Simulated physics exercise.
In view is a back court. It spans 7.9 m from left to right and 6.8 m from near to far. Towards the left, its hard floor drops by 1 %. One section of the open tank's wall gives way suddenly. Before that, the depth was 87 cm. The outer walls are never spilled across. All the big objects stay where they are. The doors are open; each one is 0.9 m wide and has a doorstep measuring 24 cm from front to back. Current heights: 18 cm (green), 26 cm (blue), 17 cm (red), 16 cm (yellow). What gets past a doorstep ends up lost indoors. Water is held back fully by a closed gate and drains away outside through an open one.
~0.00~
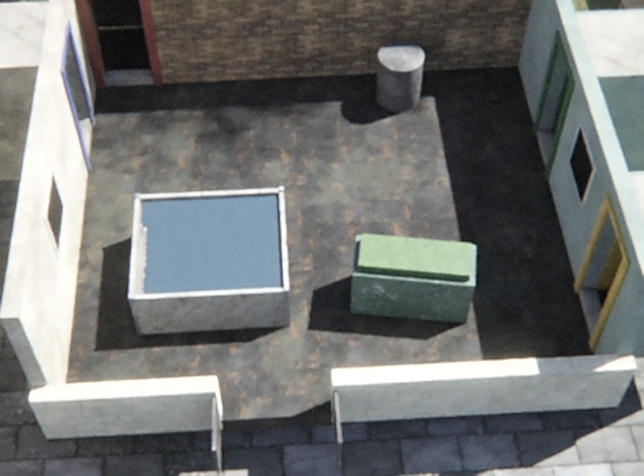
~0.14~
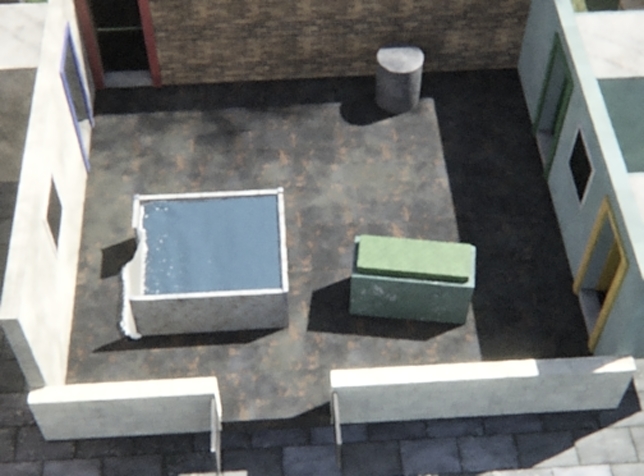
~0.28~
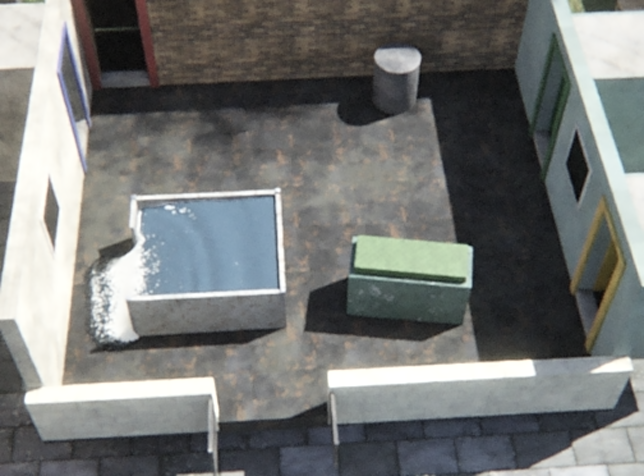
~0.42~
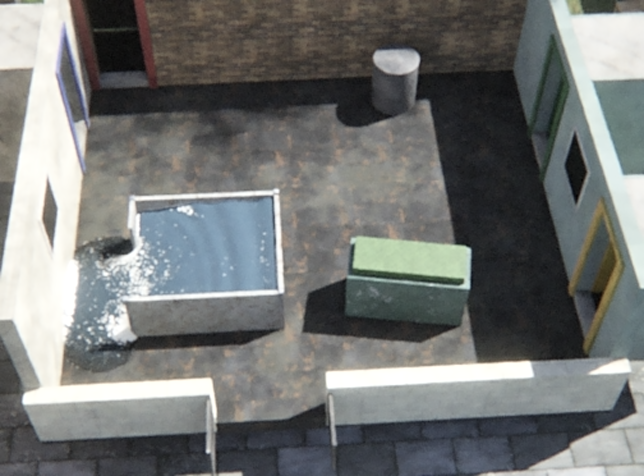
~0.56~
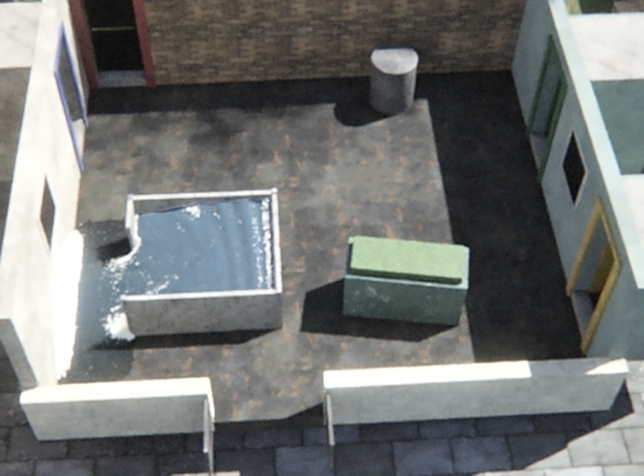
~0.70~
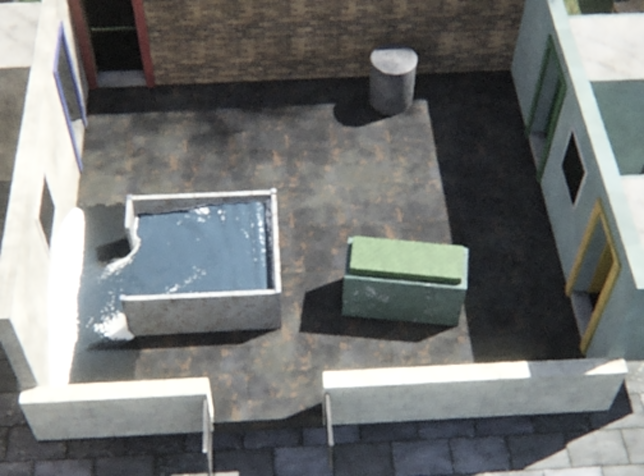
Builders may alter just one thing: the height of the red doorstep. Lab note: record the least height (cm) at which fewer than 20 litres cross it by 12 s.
Least height: 22 cm.
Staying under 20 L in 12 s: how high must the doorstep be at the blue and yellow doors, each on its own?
Some 6.5 cm for blue, some 16 cm for yellow.
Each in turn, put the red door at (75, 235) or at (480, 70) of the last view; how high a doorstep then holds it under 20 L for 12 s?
You'd want about 22 cm there first, then about 9.0 cm.
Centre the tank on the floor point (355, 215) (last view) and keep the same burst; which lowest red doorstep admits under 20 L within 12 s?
New minimum height: Approx. 25 cm.
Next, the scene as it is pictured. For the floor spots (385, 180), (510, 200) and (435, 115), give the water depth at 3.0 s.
Roughly 0, 0 and 0 centimetres.
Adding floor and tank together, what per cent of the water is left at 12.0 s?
What remains is some 92 per cent of the water.
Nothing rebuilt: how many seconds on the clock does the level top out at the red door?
I'd guess close to 2.6 seconds.
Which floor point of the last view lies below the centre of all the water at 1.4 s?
(156, 293).
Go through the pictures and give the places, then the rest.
The open tank at (210, 245) is whole and still, 87 cm deep; the red door at (122, 44) is dry, in the first frame.
The gap is at (141, 286), the front 0.4 m out at (122, 272); the back of the open tank holds 87 cm, in the second frame.
Water pours out at (138, 287) and has run 0.8 m, to (88, 280); about 13 cm deep outside, 87 cm at the back, in the third frame.
The front is at (74, 254), 1.1 m from the gap at (137, 289); 2.2 m2 of floor is wet, 84 cm left at the back, in the fourth frame.
Water pours out at (134, 288) and has run 1.3 m, to (75, 230); about 13 cm deep outside, 75 cm at the back, in the fifth frame.
The gap is at (134, 289), the front 1.7 m out at (76, 208); the back of the open tank holds 74 cm; 2.9 m in a straight line remain to the red door at (115, 45), in the sixth frame.
After 1.4 s water covers 15 % of the floor, deepest (80 cm) near (55, 405); it has not reached the red door.
After 3.0 s water covers 45 % of the floor, deepest (39 cm) near (54, 416); 27 cm at the red door, 35 litres in over its 17 cm doorstep.
After 12.0 s water covers 95 % of the floor, deepest (12 cm) near (428, 78); 8 cm at the red door, 66 litres in over its 17 cm doorstep.
At the red door as built, the water arrived by 1.8 s and peaked near 28 cm at 2.6 s.
With a doorstep of 20 cm, 36 litres would have come in within the 12 s; with 27 cm, 3 litres. So under 20 litres takes about 22 cm.
